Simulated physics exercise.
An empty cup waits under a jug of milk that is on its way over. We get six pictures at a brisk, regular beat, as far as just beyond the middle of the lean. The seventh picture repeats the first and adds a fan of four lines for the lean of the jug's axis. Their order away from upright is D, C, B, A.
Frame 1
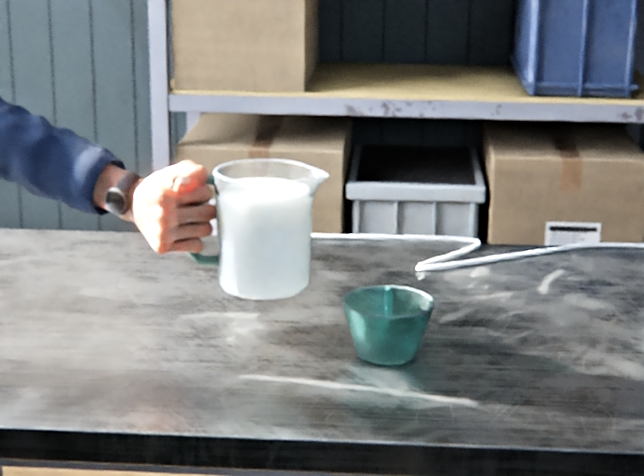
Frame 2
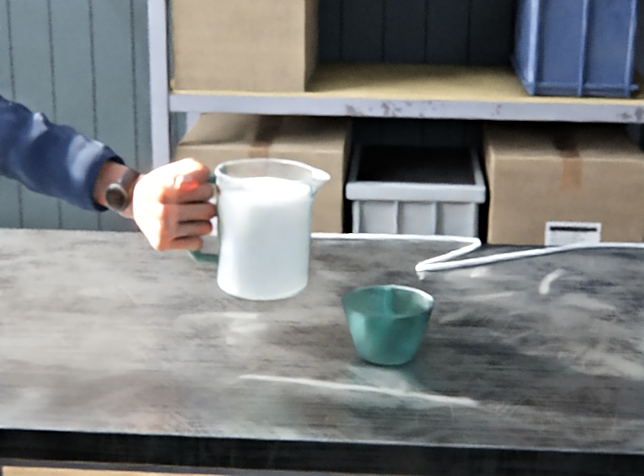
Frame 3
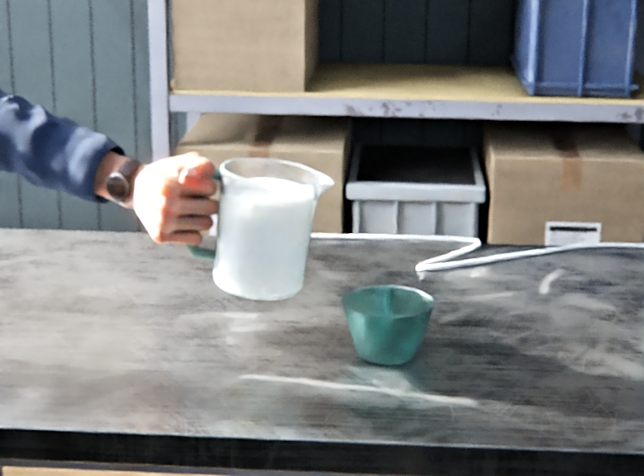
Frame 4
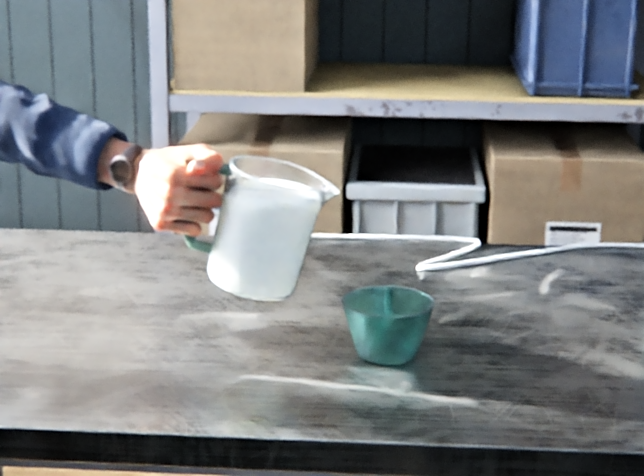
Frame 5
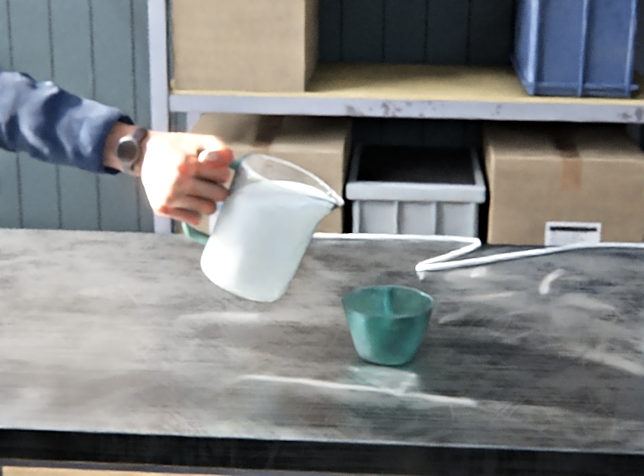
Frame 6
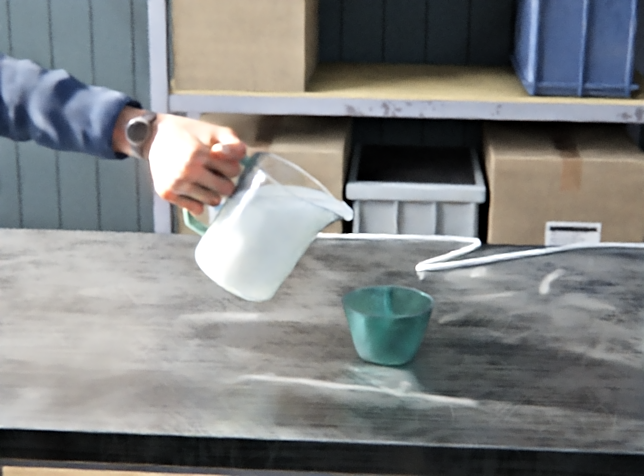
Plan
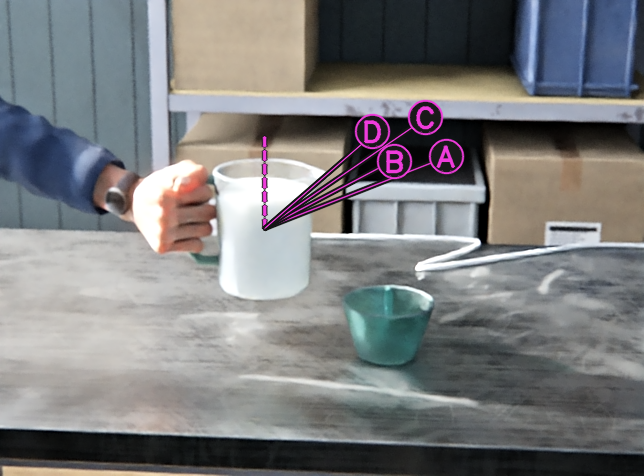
At a dark, scuffed workbench in front of shelves with boxes and bins, a hand wearing a watch holds a clear jug of milk upright, up and to the left of a small green cup. The hand gradually tilts the jug to the right, until milk just crosses its lip.
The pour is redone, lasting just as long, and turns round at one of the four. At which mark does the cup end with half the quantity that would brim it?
Mark D.
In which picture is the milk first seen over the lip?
In picture 6.
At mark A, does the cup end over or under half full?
Over half.
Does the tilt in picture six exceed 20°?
Yes.
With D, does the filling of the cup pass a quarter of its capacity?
Yes, clearly.
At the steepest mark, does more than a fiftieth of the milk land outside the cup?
Yes, it does.
In magenta, A at (431, 162); B at (378, 168); C at (411, 127); D at (361, 144).
With A, the cup ends with about 86 % of what it can hold; 13 % of the milk is spilt.
With B, the cup ends with about 82 % of what it can hold; 5 % of the milk is spilt.
With C, the cup ends with about 68 % of what it can hold.
With D, the cup ends with about 50 % of what it can hold.
